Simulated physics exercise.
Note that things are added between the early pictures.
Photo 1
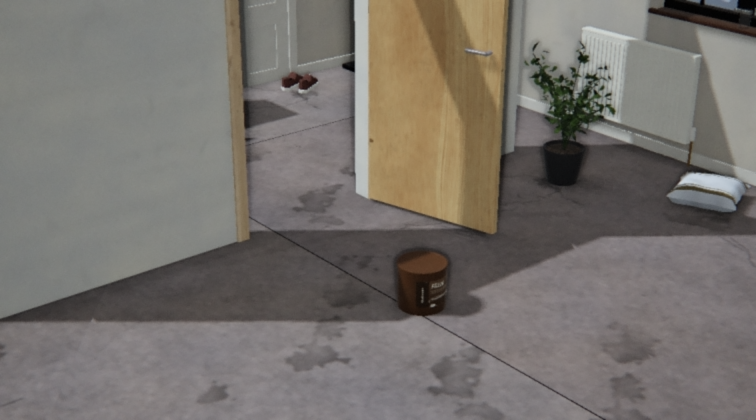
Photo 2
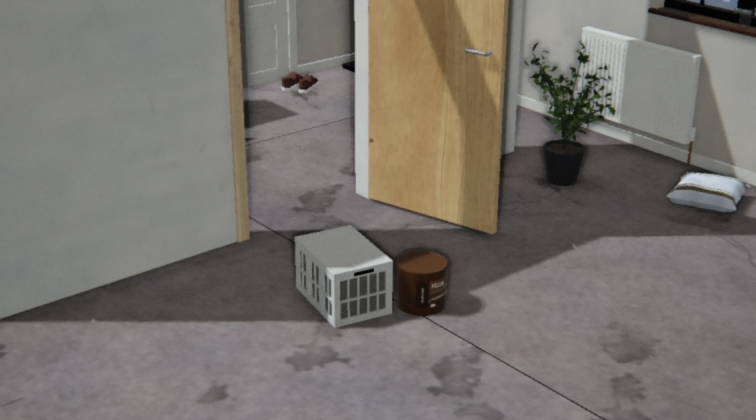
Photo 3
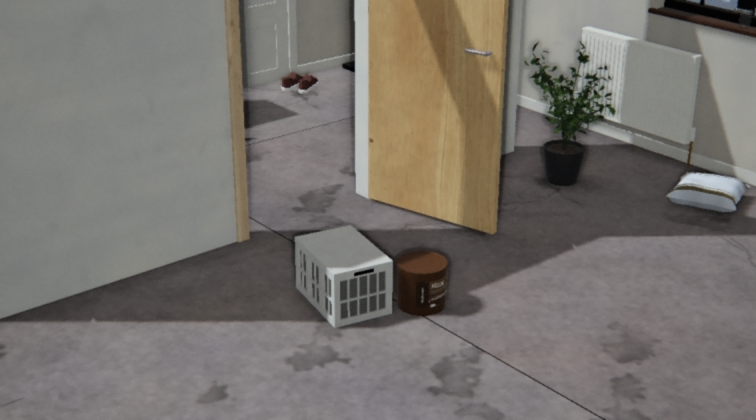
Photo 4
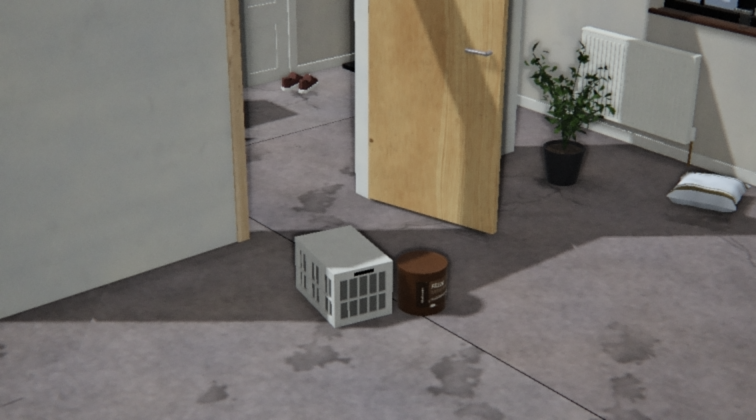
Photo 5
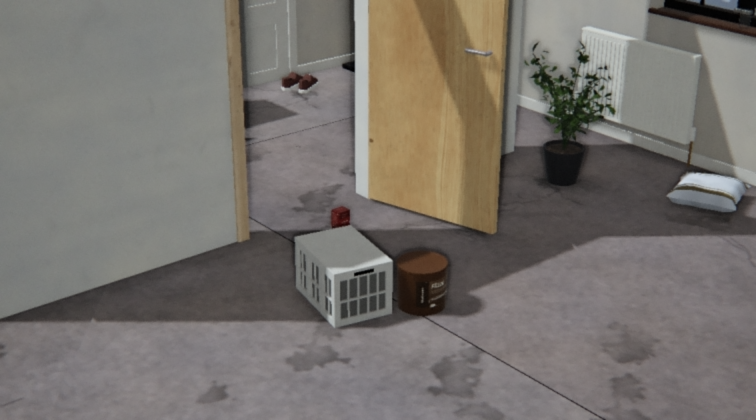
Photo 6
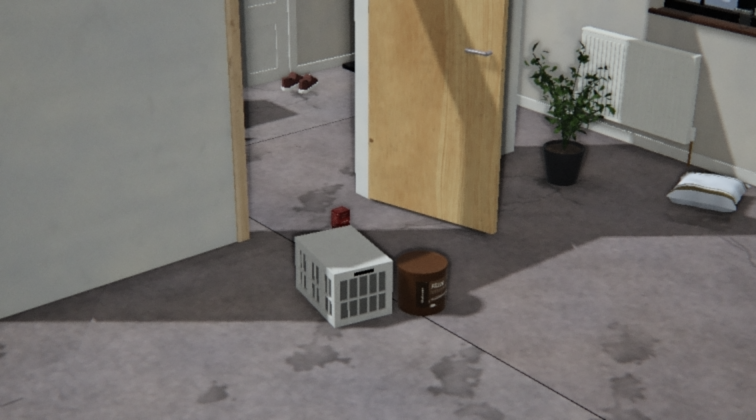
A wooden door stands wide open in a grey-floored room, seen from a high, fixed viewpoint, with dark red shoes beyond the doorway and a potted plant, white radiator and pale cushion at right. A brown pail sits alone on the floor near the centre, then a white slatted crate appears at its left. Later a small red object appears just behind the crate, while everything else stays still.
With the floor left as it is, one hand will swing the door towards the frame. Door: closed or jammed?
I expect the door will meet its frame.
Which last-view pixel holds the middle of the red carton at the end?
The object finishes roughly at pixel (258, 202).
Then, 0.80 s past the last view, open by 72°.
Then, 1.30 s past the last view, open by 29°; red carton displaced about its own width near (326, 221).
Then, 1.50 s past the last view, open by 10°; red carton displaced well along near (297, 216).
Then, 1.70 s past the last view, open by 0°; red carton displaced well along near (272, 207).
Finally, open by 0°; moved from the start, red carton; the other 2 still in place. Final places as the last picture's camera would see them, red carton near (258, 202).
